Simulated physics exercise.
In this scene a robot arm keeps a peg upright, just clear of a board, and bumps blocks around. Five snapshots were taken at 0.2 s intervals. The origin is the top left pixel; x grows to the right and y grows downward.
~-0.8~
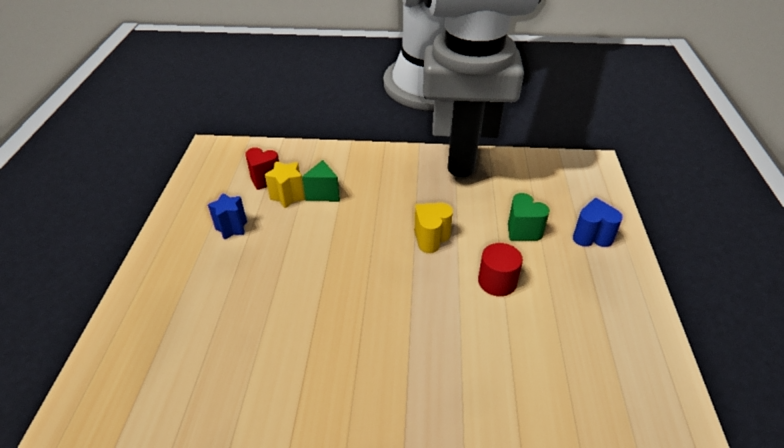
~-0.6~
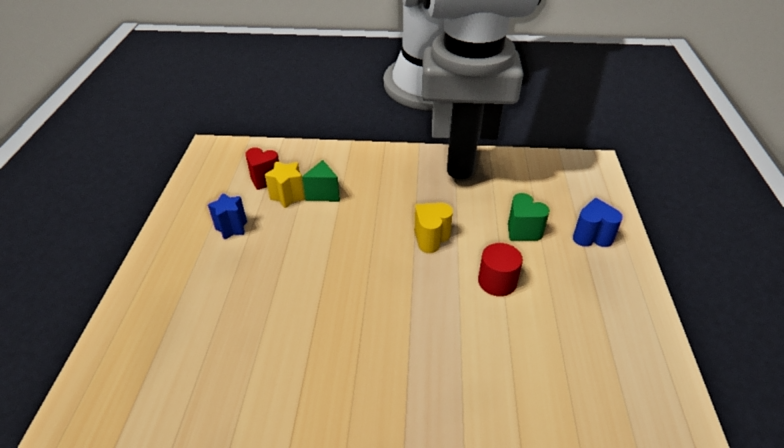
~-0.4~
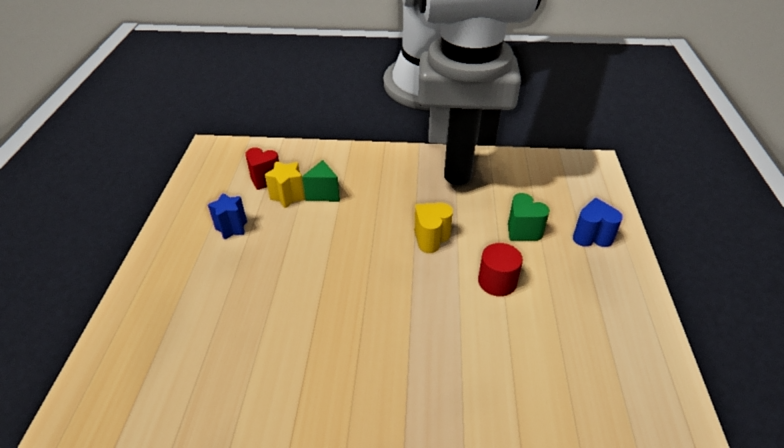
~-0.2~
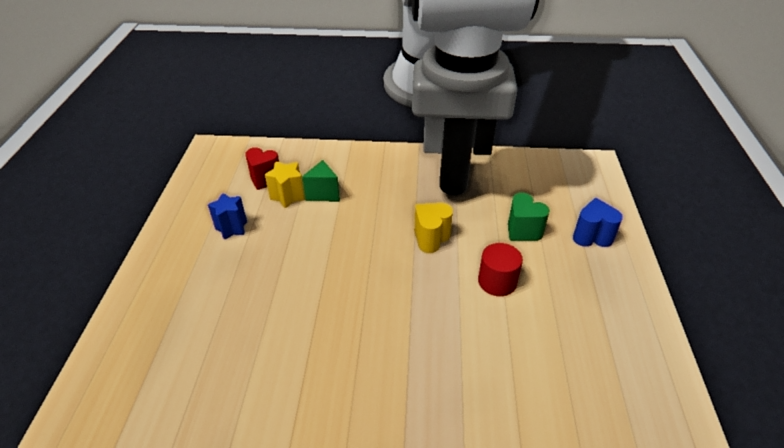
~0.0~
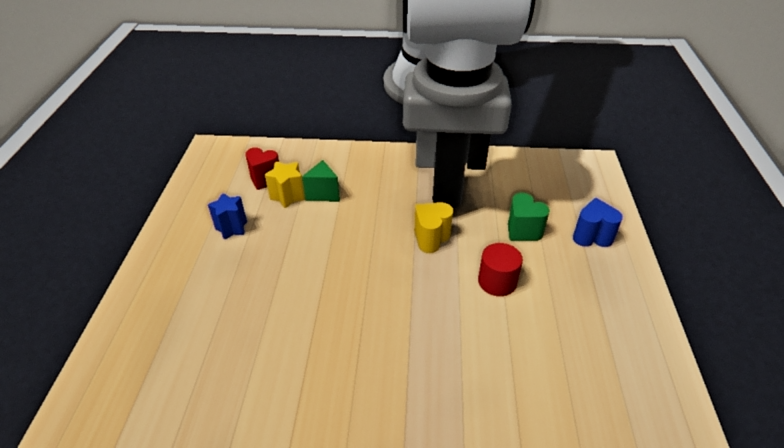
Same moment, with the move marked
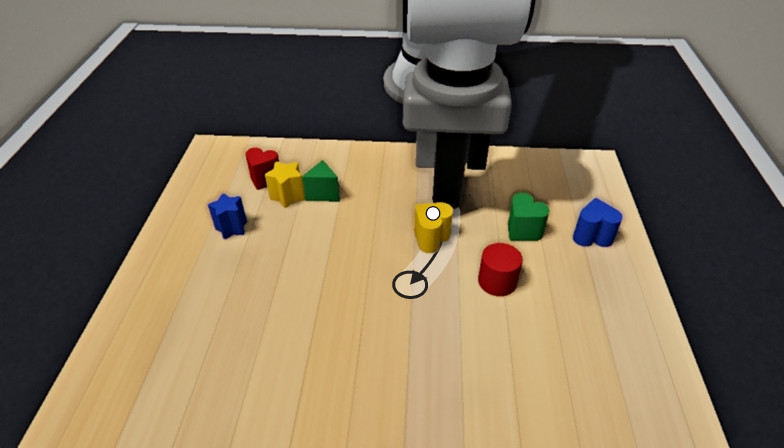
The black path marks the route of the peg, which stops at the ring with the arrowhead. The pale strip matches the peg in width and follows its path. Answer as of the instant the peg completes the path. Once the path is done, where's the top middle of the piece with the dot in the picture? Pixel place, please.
I'd say the piece with the dot ends with its top centre at (380, 250).
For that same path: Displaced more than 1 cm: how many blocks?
One block moves.
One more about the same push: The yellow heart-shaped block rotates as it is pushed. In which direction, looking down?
Prediction: Clockwise.
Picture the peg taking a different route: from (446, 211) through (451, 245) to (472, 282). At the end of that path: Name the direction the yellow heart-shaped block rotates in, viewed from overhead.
Viewed from overhead, the yellow heart-shaped block winds up turned clockwise.
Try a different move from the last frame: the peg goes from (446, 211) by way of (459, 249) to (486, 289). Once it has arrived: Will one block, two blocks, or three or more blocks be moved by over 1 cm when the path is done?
Expect two.
The drawn path runs from (446, 211) through (443, 236) and (431, 261) to (410, 284); the dot is on the yellow heart-shaped block.
On the path given first. One third of the way, peg (444, 226); yellow heart-shaped block (423, 226), turned 35° clockwise.
Two thirds of the way, peg (432, 251); yellow heart-shaped block (402, 243), turned 85° clockwise.
At the end, peg (410, 275); yellow heart-shaped block (380, 250), turned 115° clockwise; red round block not moved.
